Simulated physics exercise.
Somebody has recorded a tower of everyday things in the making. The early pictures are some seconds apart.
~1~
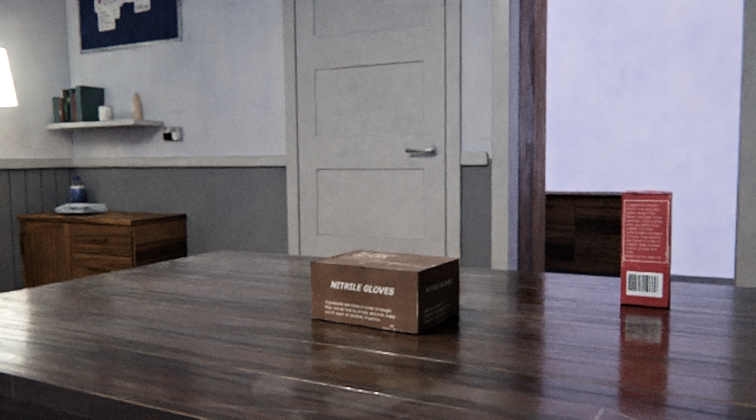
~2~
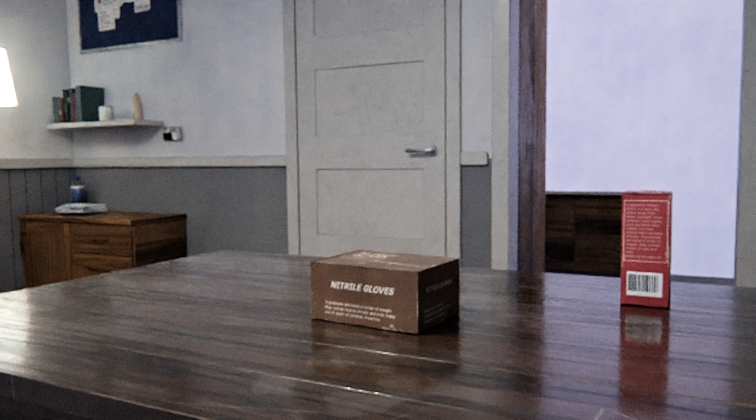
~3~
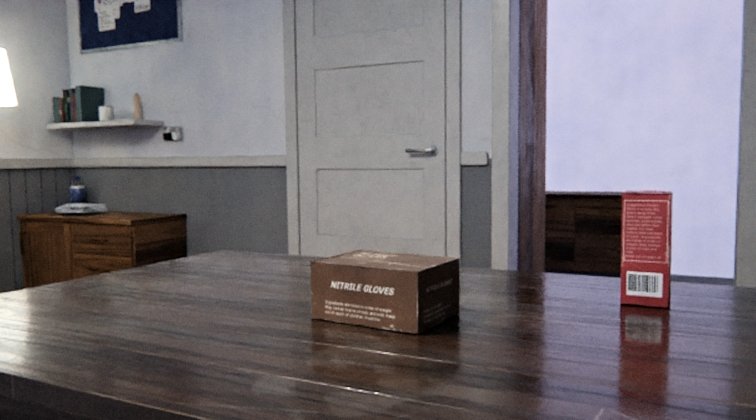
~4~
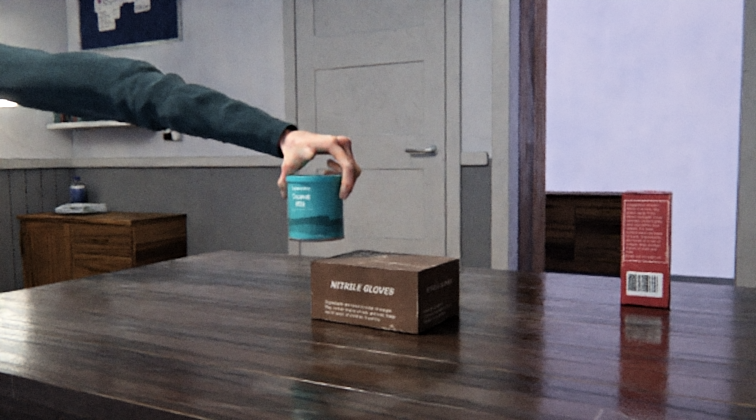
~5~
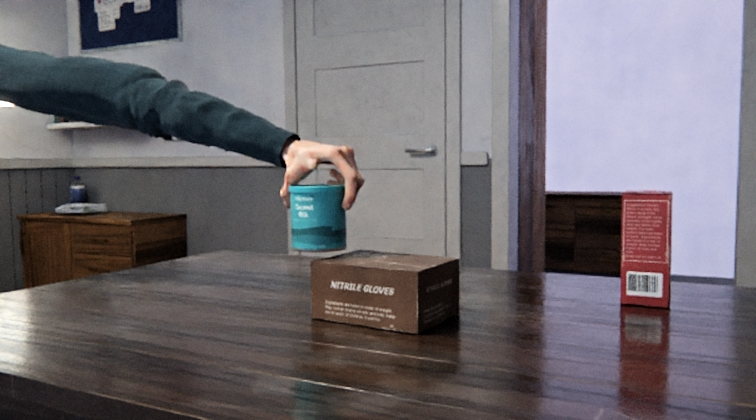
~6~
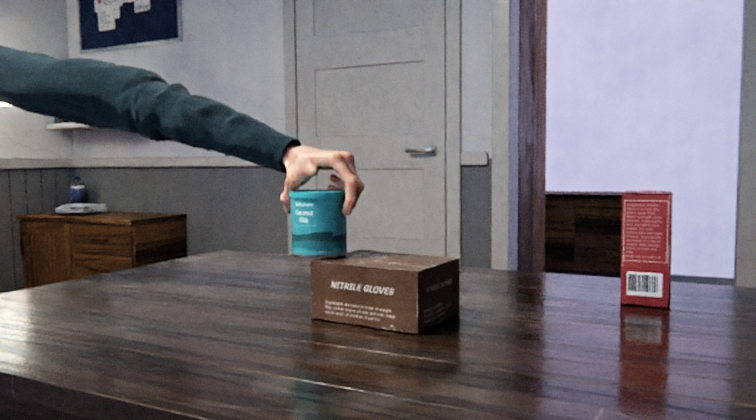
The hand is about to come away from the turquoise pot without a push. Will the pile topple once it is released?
Yes, it topples.
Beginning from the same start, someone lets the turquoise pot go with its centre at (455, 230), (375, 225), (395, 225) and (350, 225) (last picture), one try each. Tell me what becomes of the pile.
Collapses; stays standing; stays standing; stays standing.
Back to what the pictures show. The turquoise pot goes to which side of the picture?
That would be the viewer's left.
Then, 0.30 s on from there, turquoise pot now fallen.
Then, 0.40 s on from there, things are still on the move.
Then, 0.50 s on from there, as before.
Then, 1.90 s on from there, nothing new.
In the end, fallen, turquoise pot; the other 2 unmoved. At the end, from the last picture's camera, turquoise pot near (264, 274). The pile comes apart.
